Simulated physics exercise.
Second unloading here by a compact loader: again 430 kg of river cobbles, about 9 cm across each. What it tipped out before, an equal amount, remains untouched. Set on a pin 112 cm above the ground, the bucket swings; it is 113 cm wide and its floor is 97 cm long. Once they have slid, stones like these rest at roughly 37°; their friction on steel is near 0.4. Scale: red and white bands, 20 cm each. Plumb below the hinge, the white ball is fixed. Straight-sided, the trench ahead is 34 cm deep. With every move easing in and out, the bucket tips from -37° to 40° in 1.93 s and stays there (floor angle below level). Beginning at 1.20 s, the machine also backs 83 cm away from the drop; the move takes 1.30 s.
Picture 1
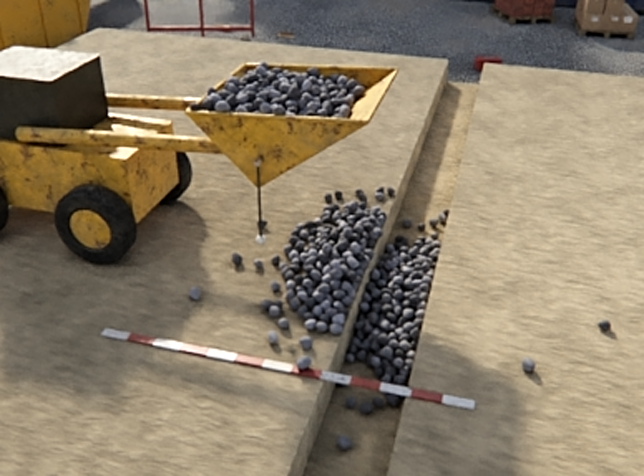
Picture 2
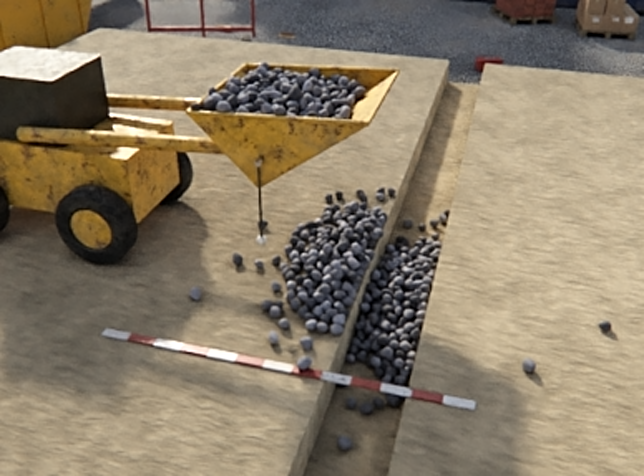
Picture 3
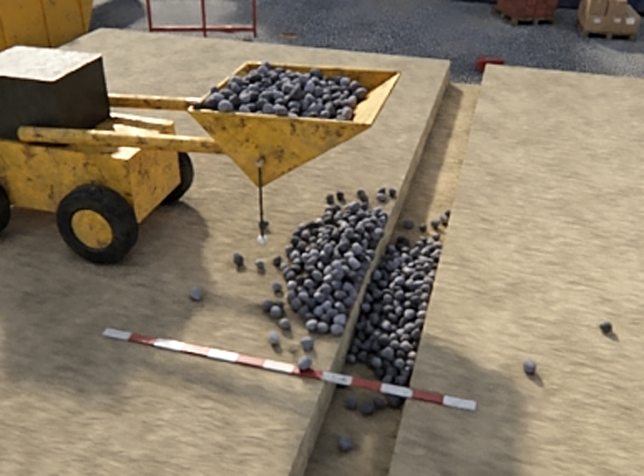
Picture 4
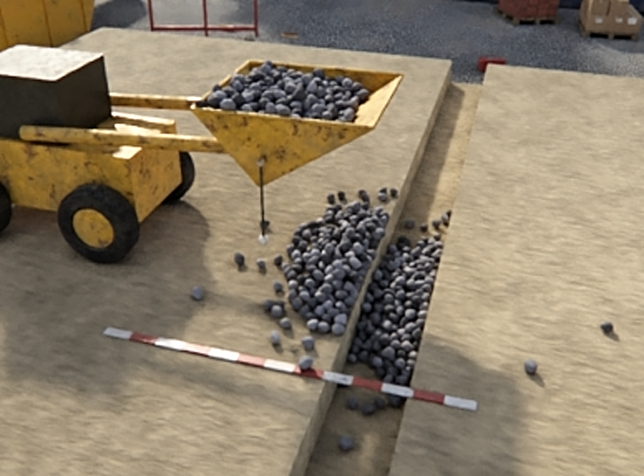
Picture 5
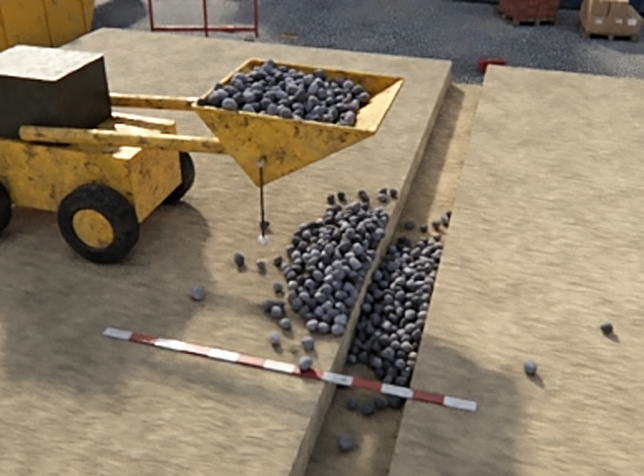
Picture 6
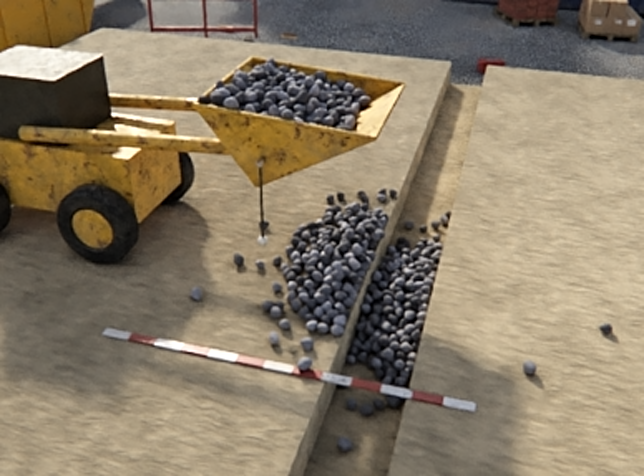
At first, a yellow loader at left holds a bucket heaped with grey cobbles above the ground, beside an earlier pile lying partly in a trench. The bucket then tilts slightly forward, its right-hand lip dipping a little, while the stones stay heaped inside and the pile below remains still.
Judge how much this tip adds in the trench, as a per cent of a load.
Close to 49 parts in a hundred of a load.
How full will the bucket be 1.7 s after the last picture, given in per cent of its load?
Near 10 per cent of the load is held.
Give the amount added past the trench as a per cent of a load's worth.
Close to 0 parts in a hundred.
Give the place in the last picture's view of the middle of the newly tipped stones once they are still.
Middle: Approx. (362, 262) px.
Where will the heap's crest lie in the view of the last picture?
Note: Crest near (327, 235).
Then, 1.1 s after the last picture the floor is at 28°; in per cent of one load, 95 in the bucket, 46 short of the trench, 58 in the trench; the foremost stones are at (458, 318).
Then, 1.7 s after the last picture the floor is at 40°; in per cent of one load, 8 in the bucket, 94 short of the trench, 97 in the trench, 1 past the trench; the foremost stones are at (460, 315).
Then, 2.6 s after the last picture the floor is at 40°; in per cent of one load, 0 in the bucket, 93 short of the trench, 106 in the trench, 1 past the trench; the foremost stones are at (480, 305).
Then, 5.2 s after the last picture the floor is at 40°; in per cent of one load, 0 in the bucket, 93 short of the trench, 106 in the trench, 1 past the trench; the foremost stones are at (480, 305). Net gain in the trench, 49.
